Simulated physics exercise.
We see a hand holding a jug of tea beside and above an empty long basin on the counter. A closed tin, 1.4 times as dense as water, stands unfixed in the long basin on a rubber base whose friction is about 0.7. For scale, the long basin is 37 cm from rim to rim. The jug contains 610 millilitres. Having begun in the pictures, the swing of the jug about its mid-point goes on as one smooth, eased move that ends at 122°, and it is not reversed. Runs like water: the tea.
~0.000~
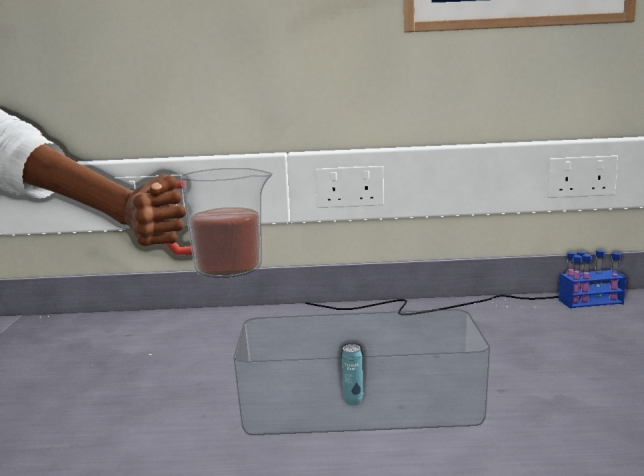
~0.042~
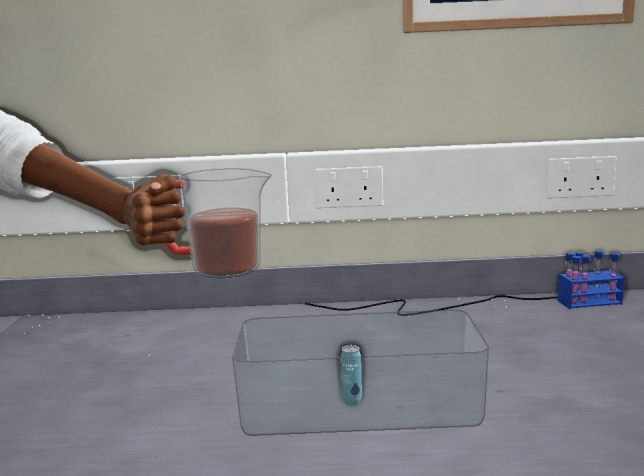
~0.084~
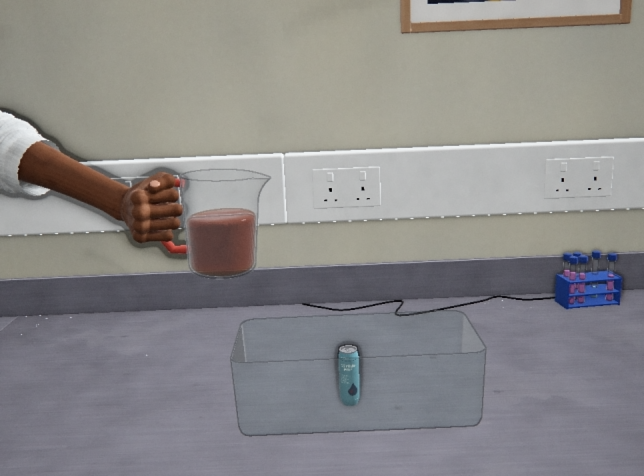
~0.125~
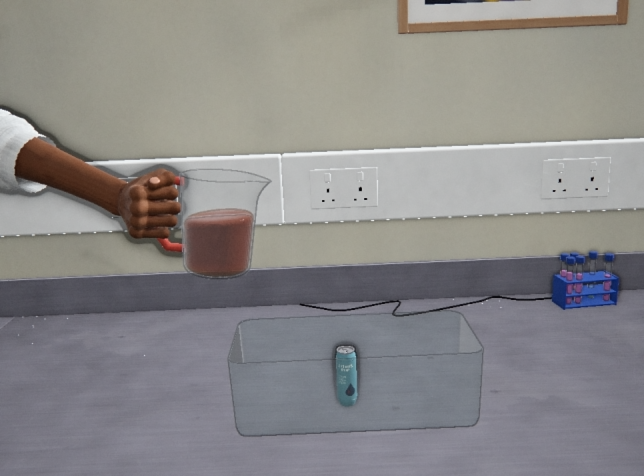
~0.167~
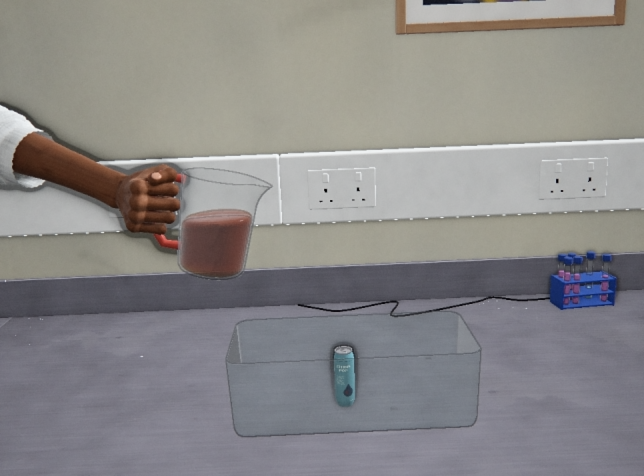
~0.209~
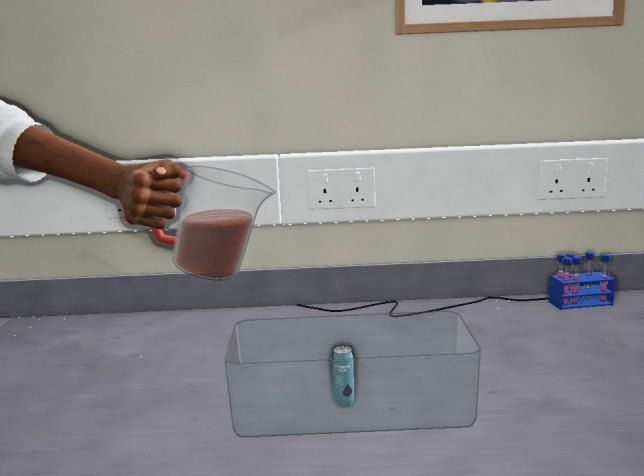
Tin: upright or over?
Upright.
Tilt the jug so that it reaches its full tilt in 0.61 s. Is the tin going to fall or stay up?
The tin stays on its base.
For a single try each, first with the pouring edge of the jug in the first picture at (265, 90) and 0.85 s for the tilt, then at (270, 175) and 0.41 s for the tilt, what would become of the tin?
In the first try it comes down; in the second it remains standing.
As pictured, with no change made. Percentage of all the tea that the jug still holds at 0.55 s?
86 %.
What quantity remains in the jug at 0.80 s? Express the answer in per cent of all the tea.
Around 14 percent of it.
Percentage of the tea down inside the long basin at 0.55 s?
Near 0 in a hundred.
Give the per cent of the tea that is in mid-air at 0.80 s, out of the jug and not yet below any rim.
24 per cent, roughly.
Then, 0.55 s in, the tilt is 88° and 86 per cent is still to pour; the tin stands where it began.
Then, 0.80 s in, the tilt is 121° and 15 per cent is still to pour; the tin stands where it began.
Then, 1.07 s in, the tilt is 122° and 0 per cent is still to pour; the tin stands where it began.
Then, 1.35 s in, the tilt is 122° and 0 per cent is still to pour; the tin stands where it began.
Finally, the tin stands where it began.
